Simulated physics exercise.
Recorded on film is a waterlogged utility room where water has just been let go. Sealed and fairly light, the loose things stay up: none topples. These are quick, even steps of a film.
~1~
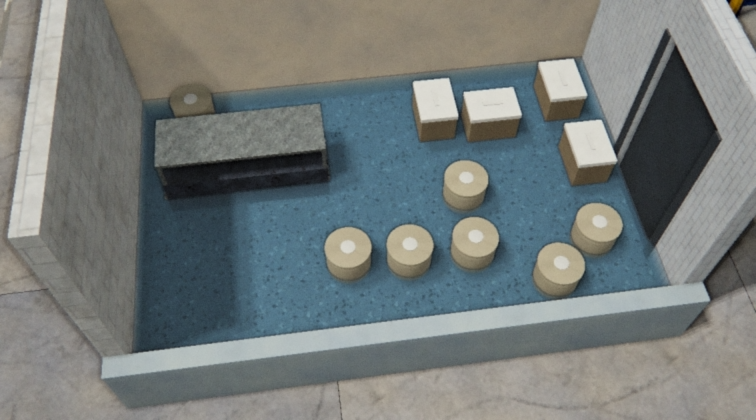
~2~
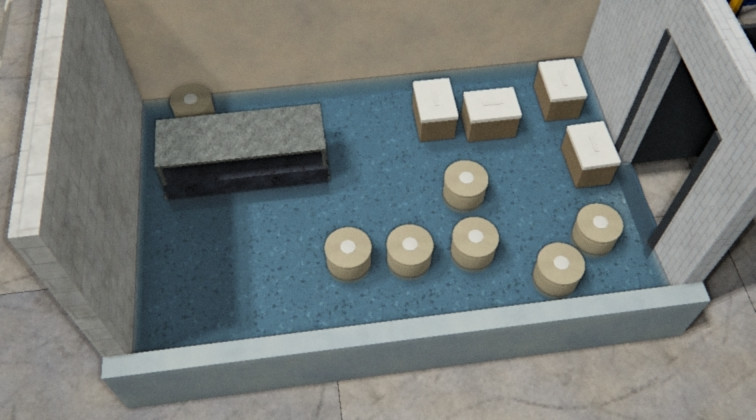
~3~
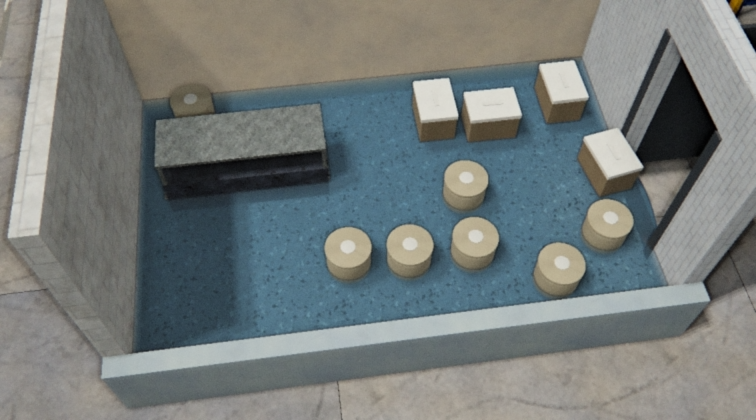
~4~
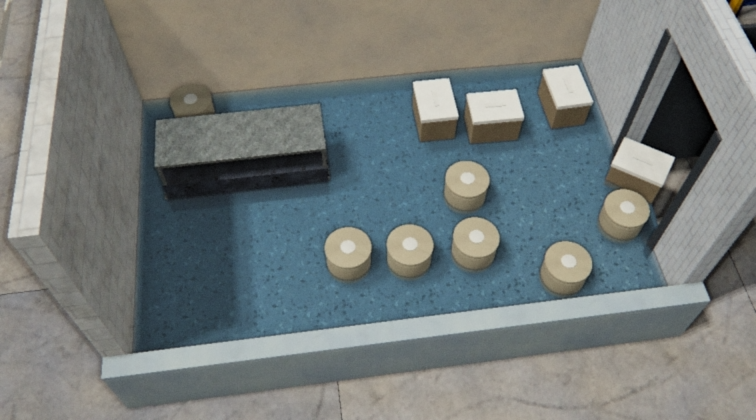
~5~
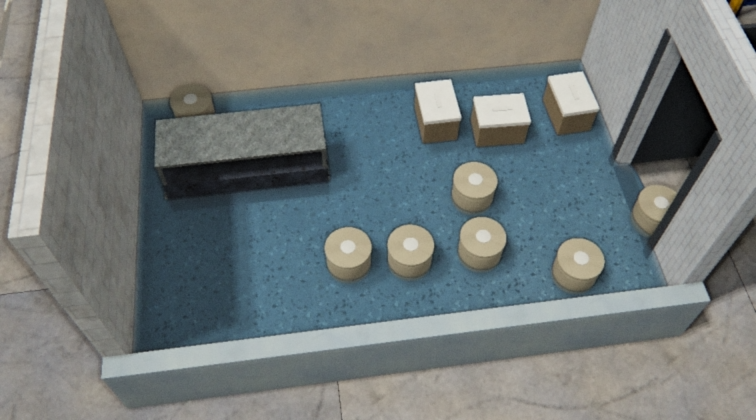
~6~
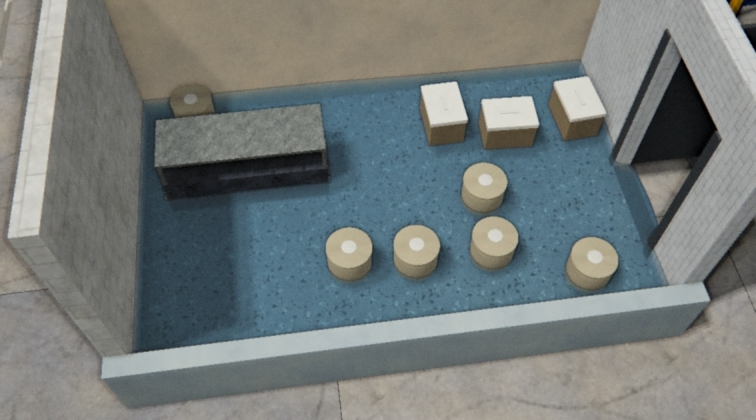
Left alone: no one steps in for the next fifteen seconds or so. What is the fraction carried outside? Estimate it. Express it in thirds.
It comes to two thirds or above.
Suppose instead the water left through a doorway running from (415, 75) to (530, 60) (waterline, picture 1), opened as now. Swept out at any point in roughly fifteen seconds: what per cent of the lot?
My estimate is some 80 percent.
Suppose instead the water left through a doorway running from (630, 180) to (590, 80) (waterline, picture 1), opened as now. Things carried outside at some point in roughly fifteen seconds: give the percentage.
90 per cent.
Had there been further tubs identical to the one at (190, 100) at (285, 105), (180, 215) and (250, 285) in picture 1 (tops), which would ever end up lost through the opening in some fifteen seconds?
Okay, one at a time: Does not get out, next does not get out, last does not get out.
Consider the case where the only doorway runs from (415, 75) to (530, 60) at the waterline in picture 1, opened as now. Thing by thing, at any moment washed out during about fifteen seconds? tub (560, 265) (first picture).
My judgement: Held back.
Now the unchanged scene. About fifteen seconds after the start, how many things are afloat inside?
The total is 2.
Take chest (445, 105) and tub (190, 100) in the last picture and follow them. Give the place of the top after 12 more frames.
The tops should be near (541, 119) and near (218, 101).
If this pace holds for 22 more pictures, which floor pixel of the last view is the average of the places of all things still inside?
Their average sits at about pixel (365, 188).
A moment on, 2 of 11 are out; 9 afloat.
Next, 7 of 11 are out; 4 afloat.
Later, 9 of 11 are out; 2 afloat.
In the end, 9 of 11 are out; 2 afloat.
